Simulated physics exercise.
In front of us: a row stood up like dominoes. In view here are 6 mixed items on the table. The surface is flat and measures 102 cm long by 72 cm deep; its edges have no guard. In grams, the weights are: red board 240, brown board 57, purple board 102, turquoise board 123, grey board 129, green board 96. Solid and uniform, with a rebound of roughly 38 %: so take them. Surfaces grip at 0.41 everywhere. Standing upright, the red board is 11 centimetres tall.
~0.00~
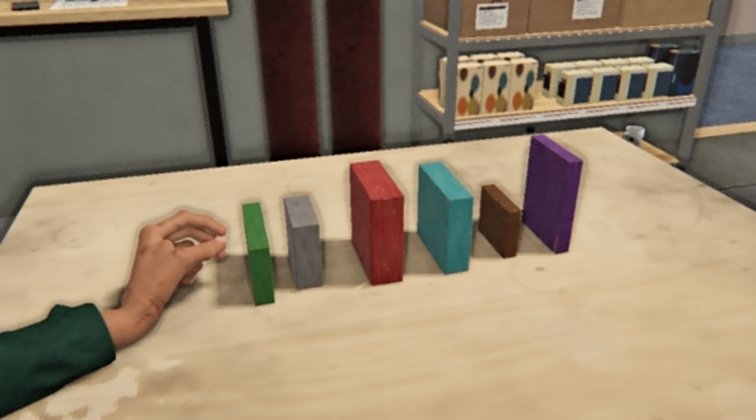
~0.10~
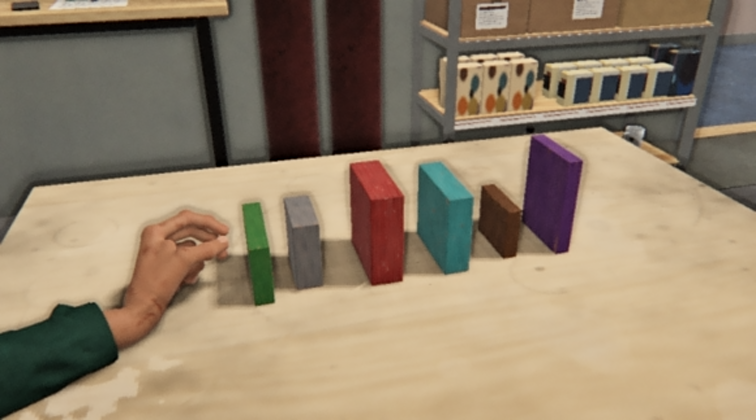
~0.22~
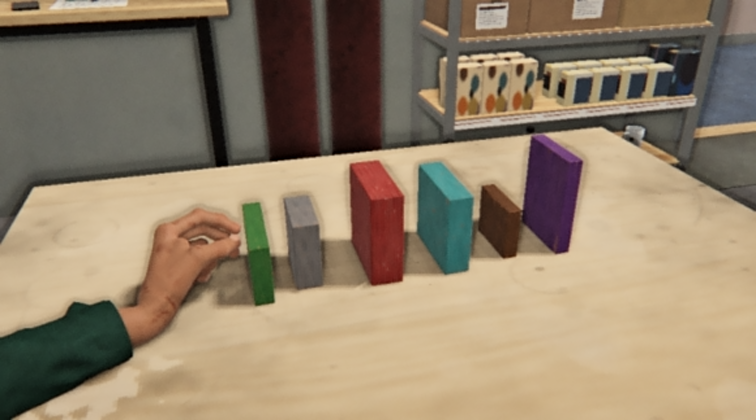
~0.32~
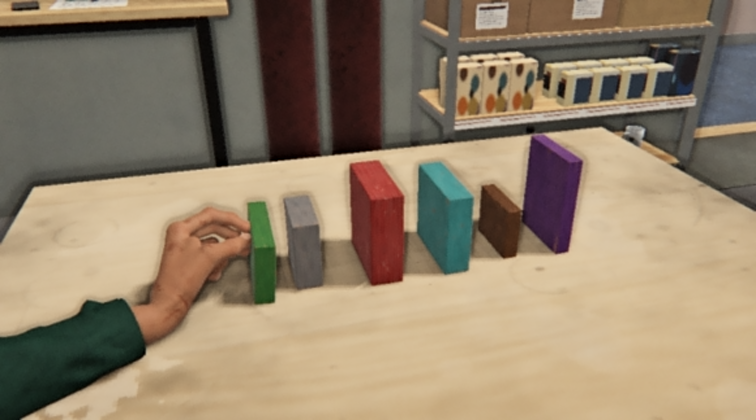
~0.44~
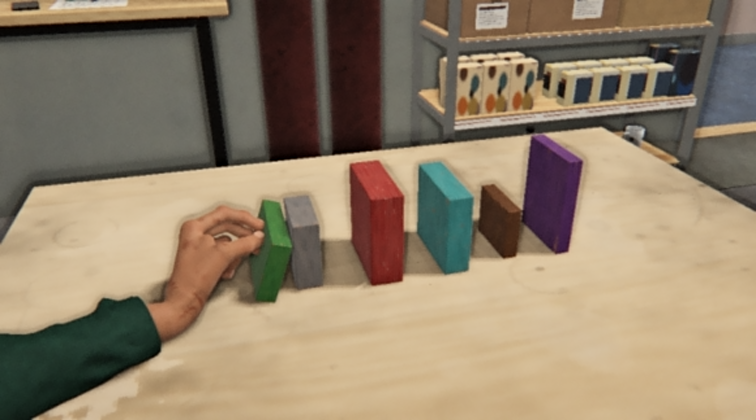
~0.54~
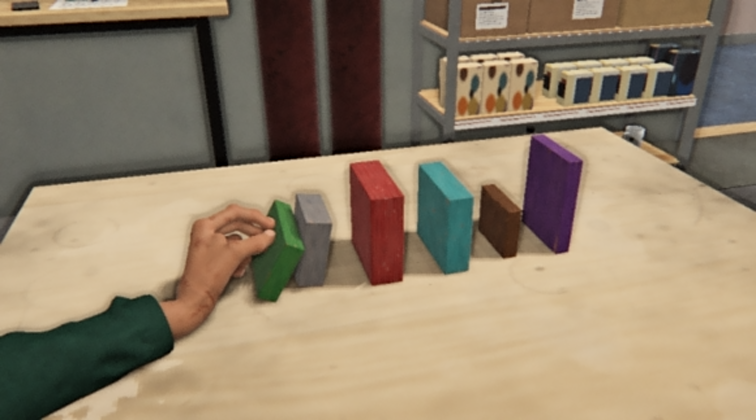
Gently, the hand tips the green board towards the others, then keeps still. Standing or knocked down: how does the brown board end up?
It holds its ground.
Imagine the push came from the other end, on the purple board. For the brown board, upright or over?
In that case the brown board gets knocked down.
Around 0.64 s, green board 42° over; grey board at 27° to upright.
Around 0.74 s, green board 51° over; grey board at 43° to upright; red board at 4° to upright.
Around 1.14 s, green board 53° over; grey board at 45° to upright; red board at 6° to upright.
Finally (1.5 s), on their side or leaning hard on the table, grey board; the other 3 still in place (within 5 cm). Final places as that camera would see them, brown board near (498, 221).
